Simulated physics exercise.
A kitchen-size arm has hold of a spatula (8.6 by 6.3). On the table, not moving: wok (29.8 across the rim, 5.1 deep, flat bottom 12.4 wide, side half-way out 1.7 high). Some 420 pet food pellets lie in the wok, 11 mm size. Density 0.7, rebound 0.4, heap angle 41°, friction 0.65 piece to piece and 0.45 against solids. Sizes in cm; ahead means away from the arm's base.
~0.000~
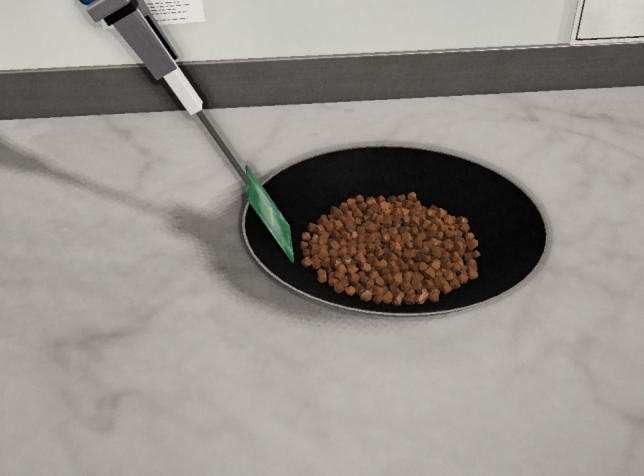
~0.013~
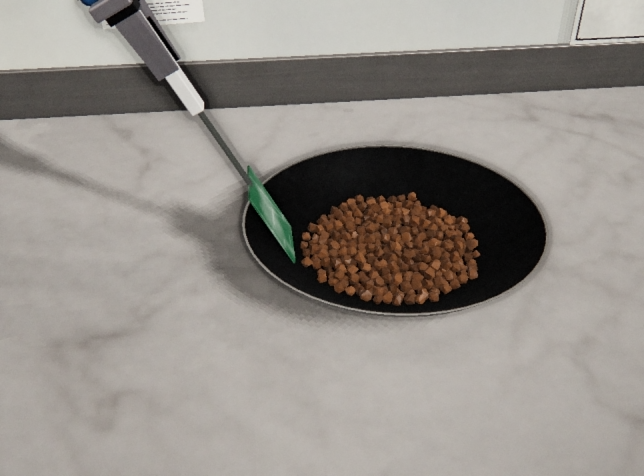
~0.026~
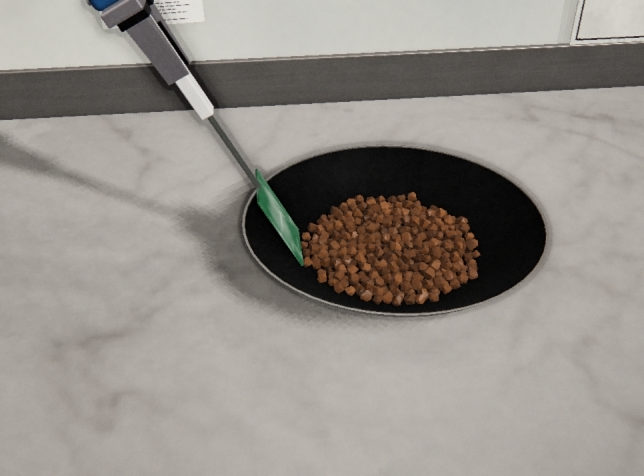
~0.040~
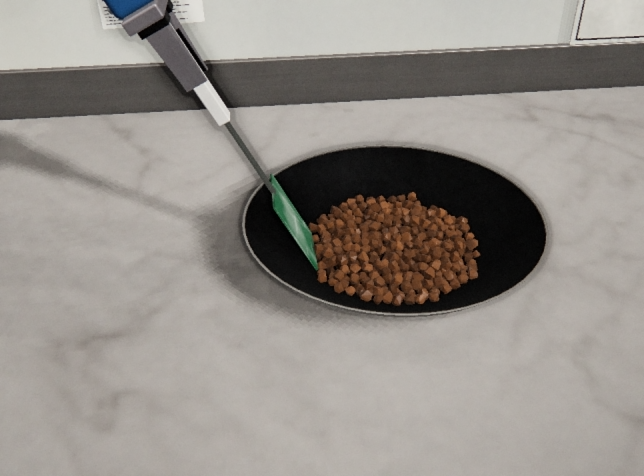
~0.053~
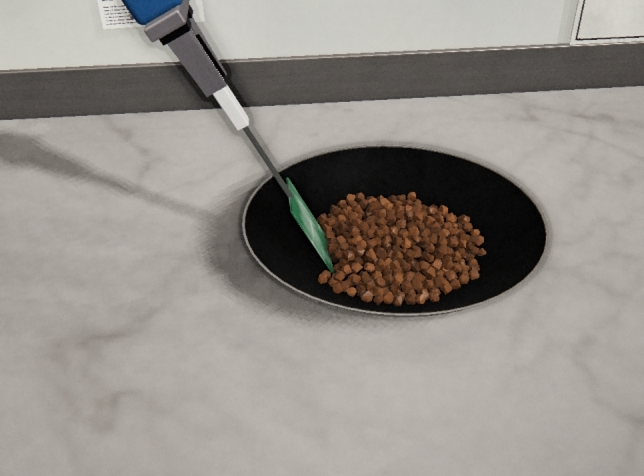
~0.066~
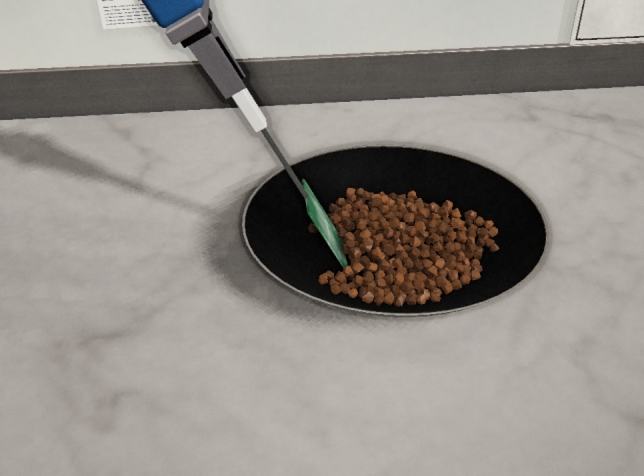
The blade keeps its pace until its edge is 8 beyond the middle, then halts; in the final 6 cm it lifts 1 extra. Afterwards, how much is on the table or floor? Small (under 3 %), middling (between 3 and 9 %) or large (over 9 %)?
Answer: Large; over 9 % of the pet food pellets finish on the table or floor.
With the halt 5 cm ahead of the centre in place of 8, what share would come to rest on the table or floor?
It would be near 5 per cent.
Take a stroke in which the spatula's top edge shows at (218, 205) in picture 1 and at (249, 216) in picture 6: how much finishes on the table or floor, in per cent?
About 10 per cent.
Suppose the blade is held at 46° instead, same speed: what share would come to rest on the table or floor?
Then about 15 per cent.
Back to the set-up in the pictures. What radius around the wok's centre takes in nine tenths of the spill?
Some 35 cm.
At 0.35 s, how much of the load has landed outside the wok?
About 20 per cent.
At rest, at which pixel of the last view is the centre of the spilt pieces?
At about (620, 236).
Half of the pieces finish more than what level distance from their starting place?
About 6 cm.
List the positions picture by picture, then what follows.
In the first frame, spatula top edge at (247, 181), sloping 63°; upper third of the load around (396, 239), from x 305 to 475, top at y 195; 421 in the wok.
In the second frame, spatula top edge at (249, 182), sloping 63°; upper third of the load around (396, 239), from x 305 to 475, top at y 195.
In the third frame, spatula top edge at (257, 185), sloping 63°; upper third of the load around (396, 239), from x 305 to 475, top at y 195.
In the fourth frame, spatula top edge at (272, 190), sloping 63°; upper third of the load around (393, 239), from x 315 to 475, top at y 195.
In the fifth frame, spatula top edge at (289, 194), sloping 63°; upper third of the load around (390, 234), from x 315 to 480, top at y 195.
In the sixth frame, spatula top edge at (306, 195), sloping 63°; upper third of the load around (400, 226), from x 315 to 495, top at y 195; 421 in the wok.
By 0.10 s, sloping 63°, highest piece 7 above the table; 421 in the wok.
By 0.14 s, sloping 63°, highest piece 9 above the table; 421 in the wok.
By 0.35 s, sloping 63°, highest piece 7 above the table; 318 in the wok, 86 on the table or floor, 17 on the blade or in flight.
By 1.40 s, sloping 63°, highest piece 6 above the table; 318 in the wok, 103 on the table or floor.
Final count, 318 in the wok, 103 on the table or floor. That is 24 % on the table or floor.
